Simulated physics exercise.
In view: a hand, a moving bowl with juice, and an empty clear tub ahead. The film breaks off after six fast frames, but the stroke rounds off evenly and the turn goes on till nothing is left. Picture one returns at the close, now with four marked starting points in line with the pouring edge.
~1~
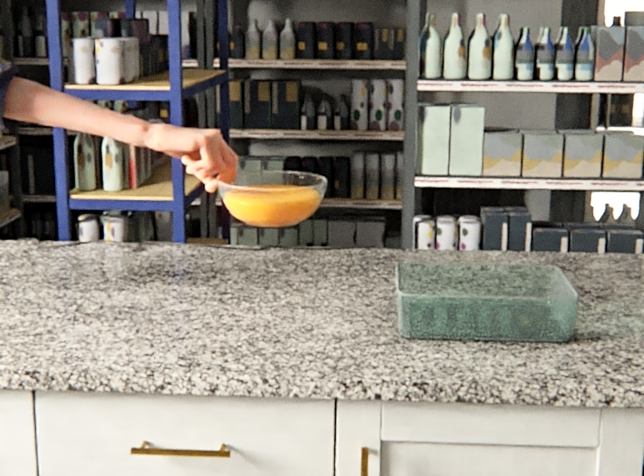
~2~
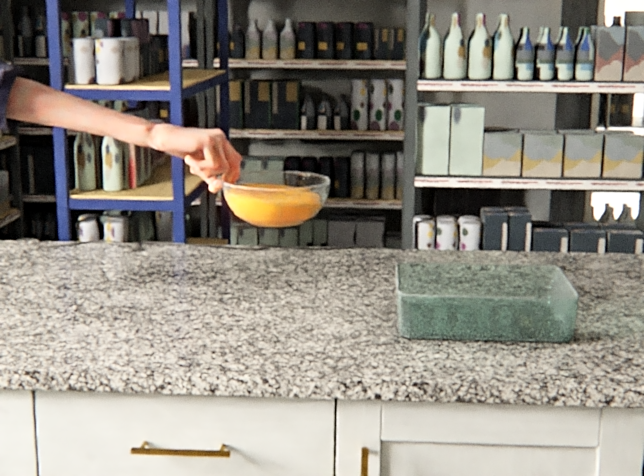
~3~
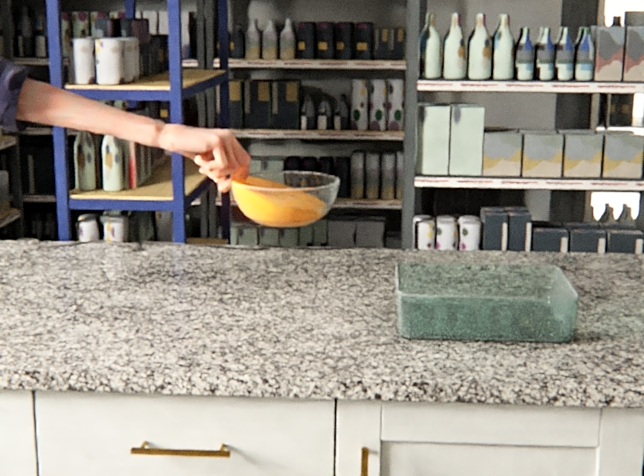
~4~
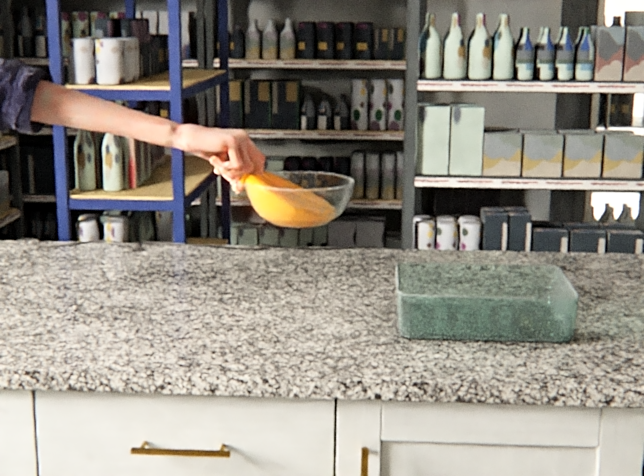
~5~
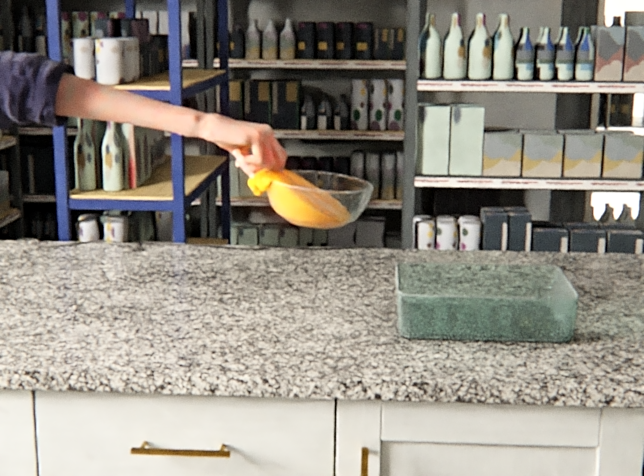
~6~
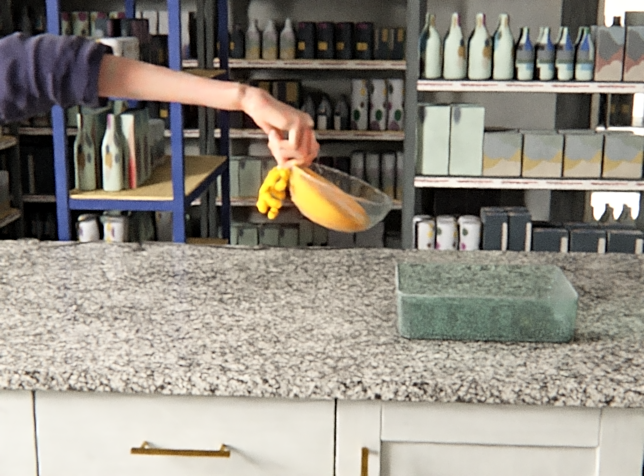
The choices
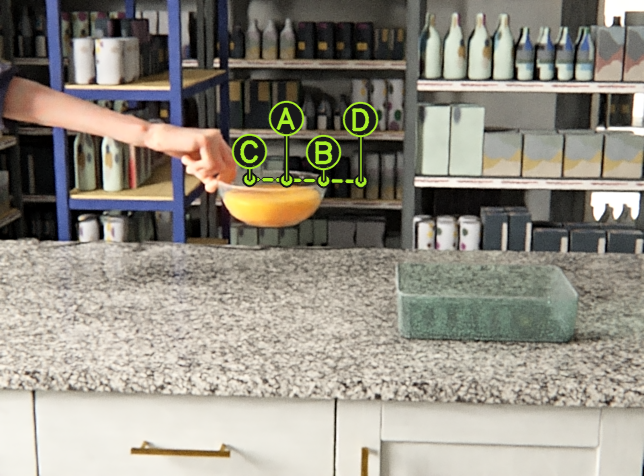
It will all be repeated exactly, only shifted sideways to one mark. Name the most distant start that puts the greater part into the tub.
A will do.
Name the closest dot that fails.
That would be C.
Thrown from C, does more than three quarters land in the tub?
No, it does not.
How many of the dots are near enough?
Three.
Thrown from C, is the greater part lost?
Yes, that goes wrong.
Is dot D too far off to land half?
No.
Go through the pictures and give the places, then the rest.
Upright, lip at (325, 180); tub from (399, 336) to (573, 341); nothing has left yet.
Upright, lip at (328, 180); nothing has left yet.
Upright, lip at (338, 181); nothing has left yet.
Upright, lip at (352, 181); juice is over the rim, down to (246, 181).
Tipped about 6°, lip at (372, 186); juice is over the rim, down to (259, 192).
Tipped about 21°, lip at (392, 202); juice is over the rim, down to (274, 215).
On the marked copy, A at (286, 180); B at (323, 180); C at (249, 179); D at (360, 181).
If A is chosen, about 65 % lands in the tub, 23 % falls short and 12 % goes beside or beyond.
If B is chosen, about 68 % lands in the tub, 10 % falls short and 22 % goes beside or beyond.
If C is chosen, about 27 % lands in the tub, 65 % falls short and 7 % goes beside or beyond.
If D is chosen, about 66 % lands in the tub, 11 % falls short and 22 % goes beside or beyond.
